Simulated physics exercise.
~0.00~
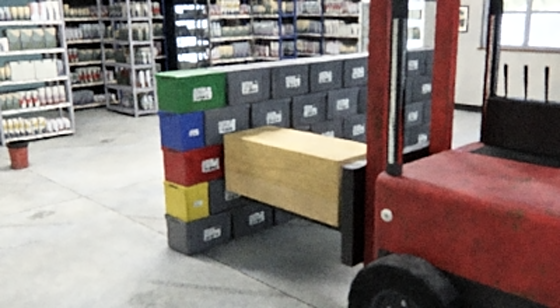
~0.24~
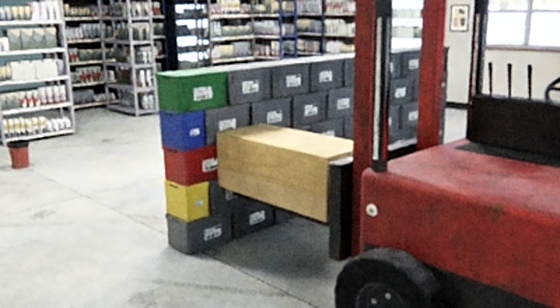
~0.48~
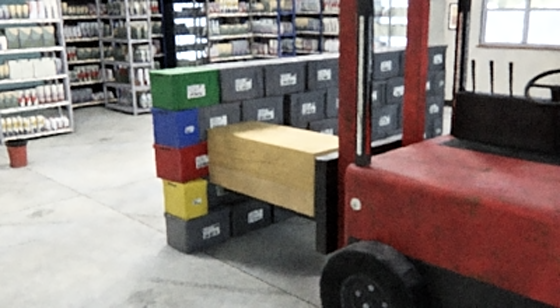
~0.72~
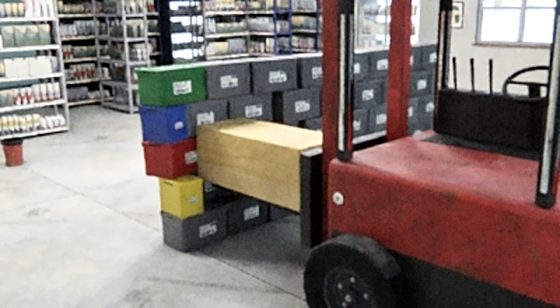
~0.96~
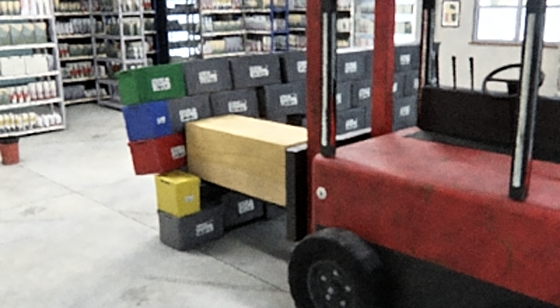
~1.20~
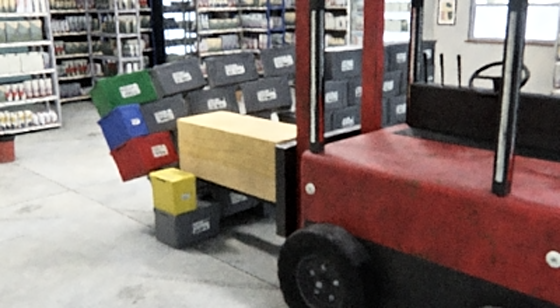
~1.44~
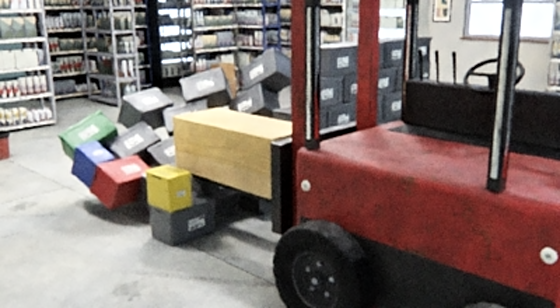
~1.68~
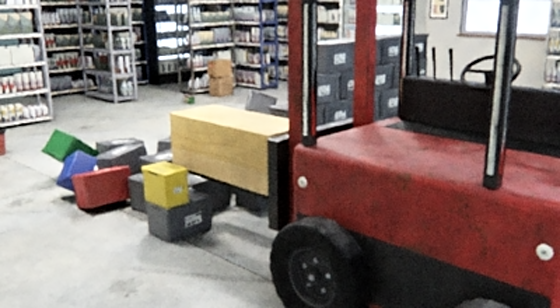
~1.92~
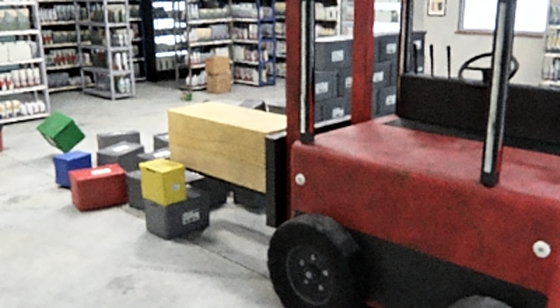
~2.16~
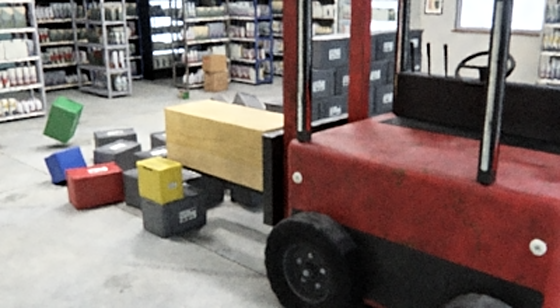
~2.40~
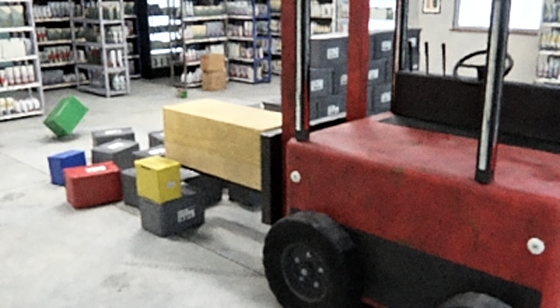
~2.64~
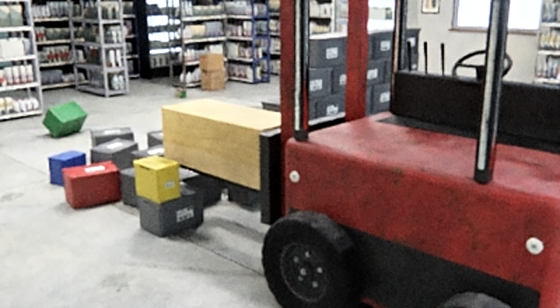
A red forklift pushes a wooden case into stacked totes, toppling the wall's left end.
